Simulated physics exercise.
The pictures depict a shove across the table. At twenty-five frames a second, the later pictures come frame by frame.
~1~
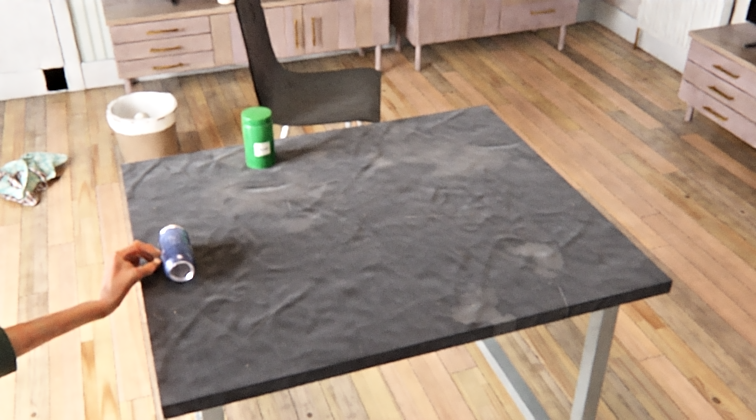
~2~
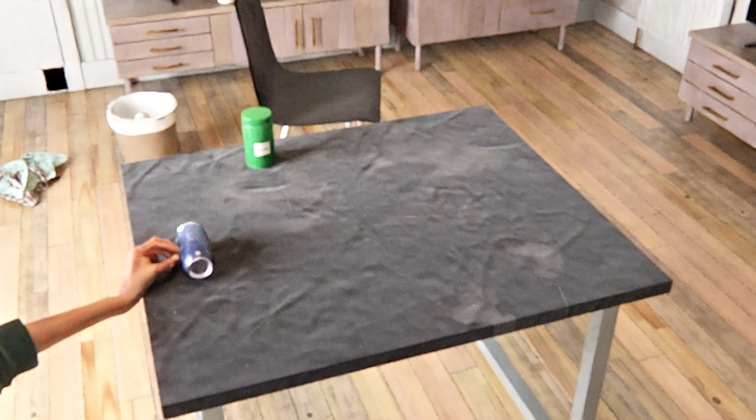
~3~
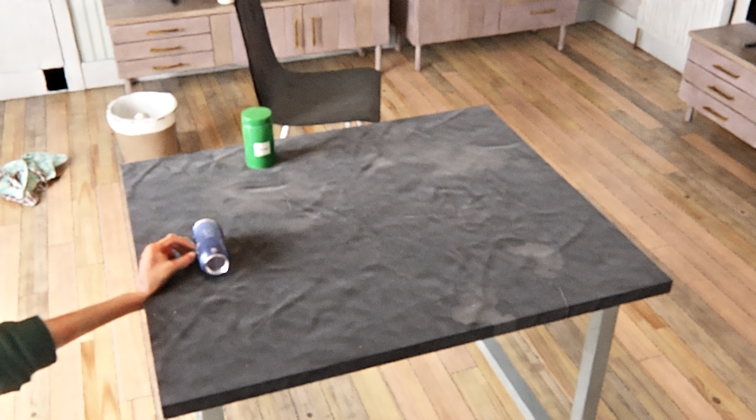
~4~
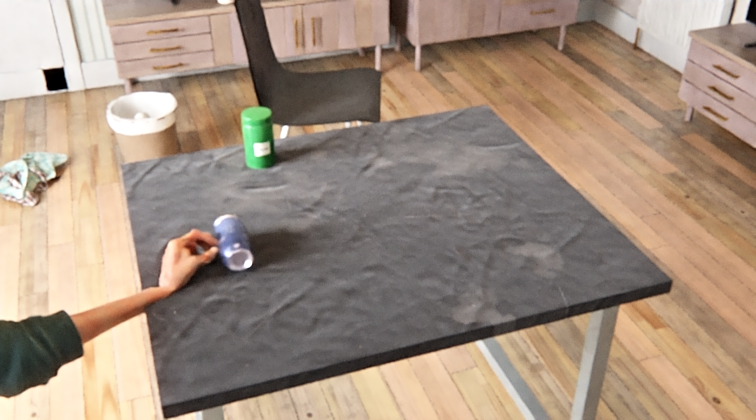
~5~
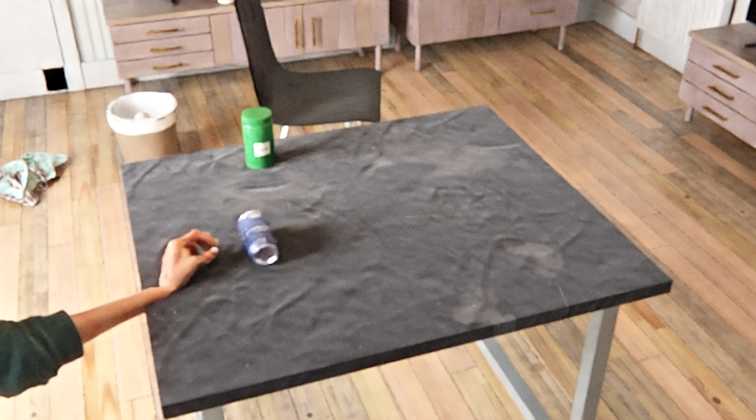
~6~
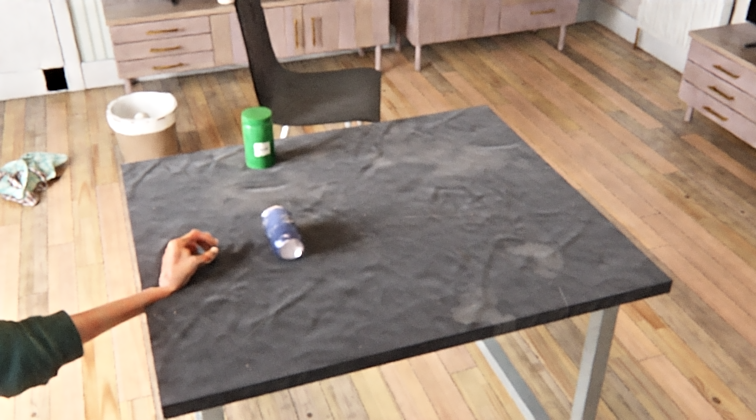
A blue can rolls right across the dark table as a hand pushes it and lets go.
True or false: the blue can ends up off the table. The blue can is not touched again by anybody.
True.
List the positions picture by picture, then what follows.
In the first picture, under the hand; blue can (177, 254).
In the second picture, under the hand; blue can (195, 250).
In the third picture, under the hand; blue can (211, 247).
In the fourth picture, blue can (234, 243).
In the fifth picture, blue can (259, 238) rolled about its own width.
In the sixth picture, blue can (283, 233) rolled well along.
Then, 0.30 s after the last picture, blue can rolled well along near (446, 201).
Then, 0.70 s after the last picture, blue can now off the table.
Then, 1.10 s after the last picture, things are still on the move.
By the end, off the table, blue can.
